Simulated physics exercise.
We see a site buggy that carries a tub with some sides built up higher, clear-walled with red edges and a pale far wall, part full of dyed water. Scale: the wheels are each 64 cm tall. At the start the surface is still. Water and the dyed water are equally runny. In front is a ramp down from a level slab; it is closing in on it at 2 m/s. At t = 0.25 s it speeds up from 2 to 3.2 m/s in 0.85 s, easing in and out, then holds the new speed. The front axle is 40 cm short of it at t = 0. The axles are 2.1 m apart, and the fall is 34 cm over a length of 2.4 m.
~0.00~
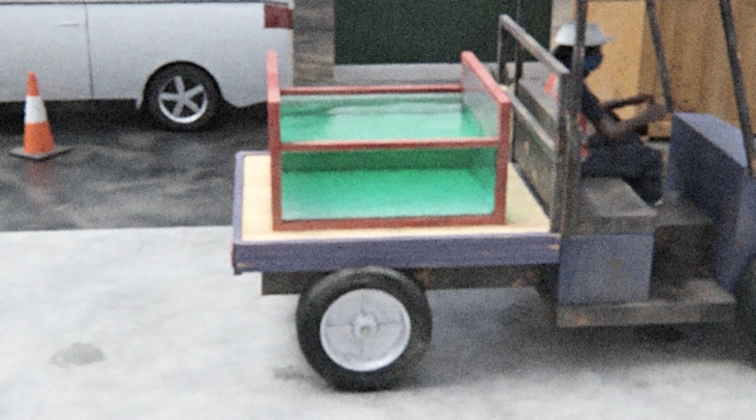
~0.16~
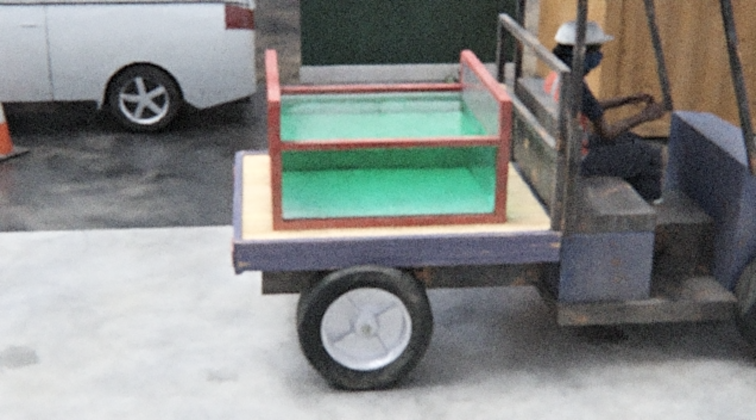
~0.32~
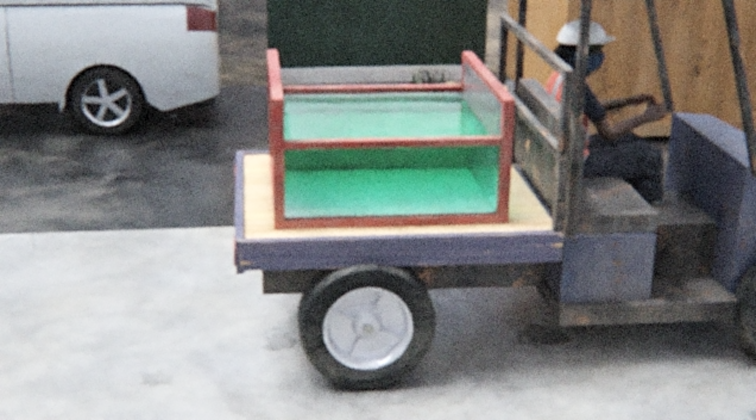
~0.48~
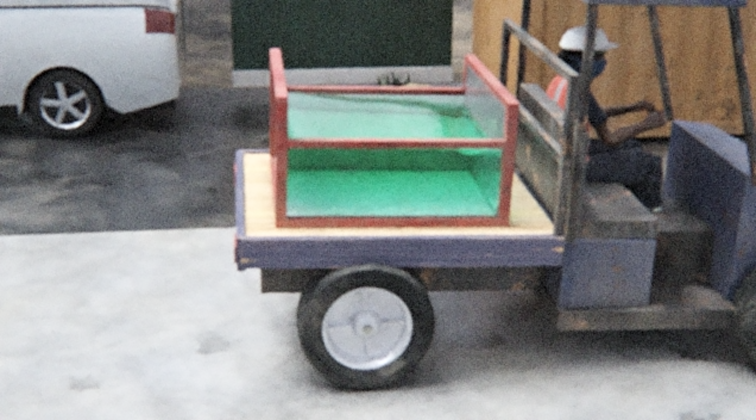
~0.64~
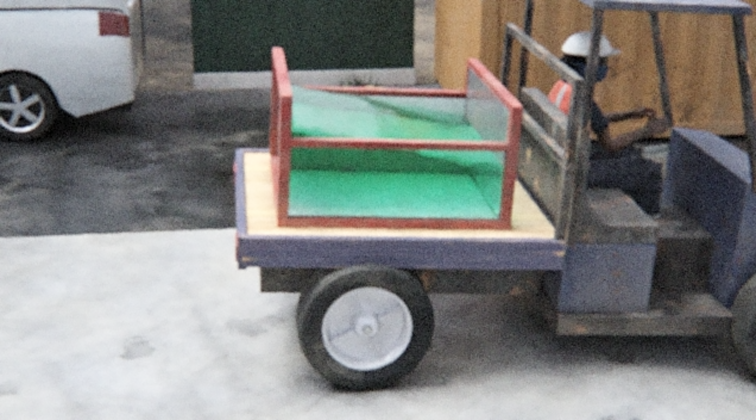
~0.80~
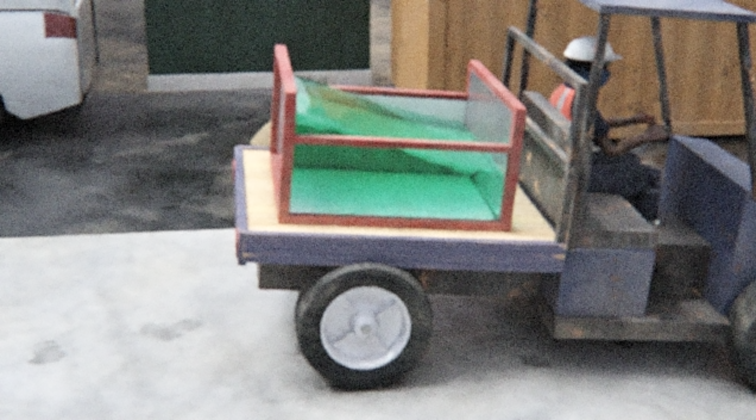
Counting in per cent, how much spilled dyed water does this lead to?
Some 9 per cent goes overboard.
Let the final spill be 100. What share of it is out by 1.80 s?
I'd say some 30 percent by then.
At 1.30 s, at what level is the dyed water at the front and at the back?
Close to 44 cm at the front end and 26 cm at the back end.
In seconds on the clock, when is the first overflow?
Near 1.1 s.
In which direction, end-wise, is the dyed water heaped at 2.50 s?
At the aft end.
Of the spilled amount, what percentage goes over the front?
Close to 0% of it goes that way.
After 1.30 s it stands 26 cm high behind and 45 cm in front; 1 per cent has gone over the near side and the far side.
After 1.80 s it stands 22 cm high behind and 40 cm in front; 3 per cent has gone over the near side and the far side.
After 2.50 s it stands 36 cm high behind and 25 cm in front; 5 per cent has gone over the far side and the near side.
After 4.93 s 9 per cent has gone over the near side and the far side, 30 of 323 litres.
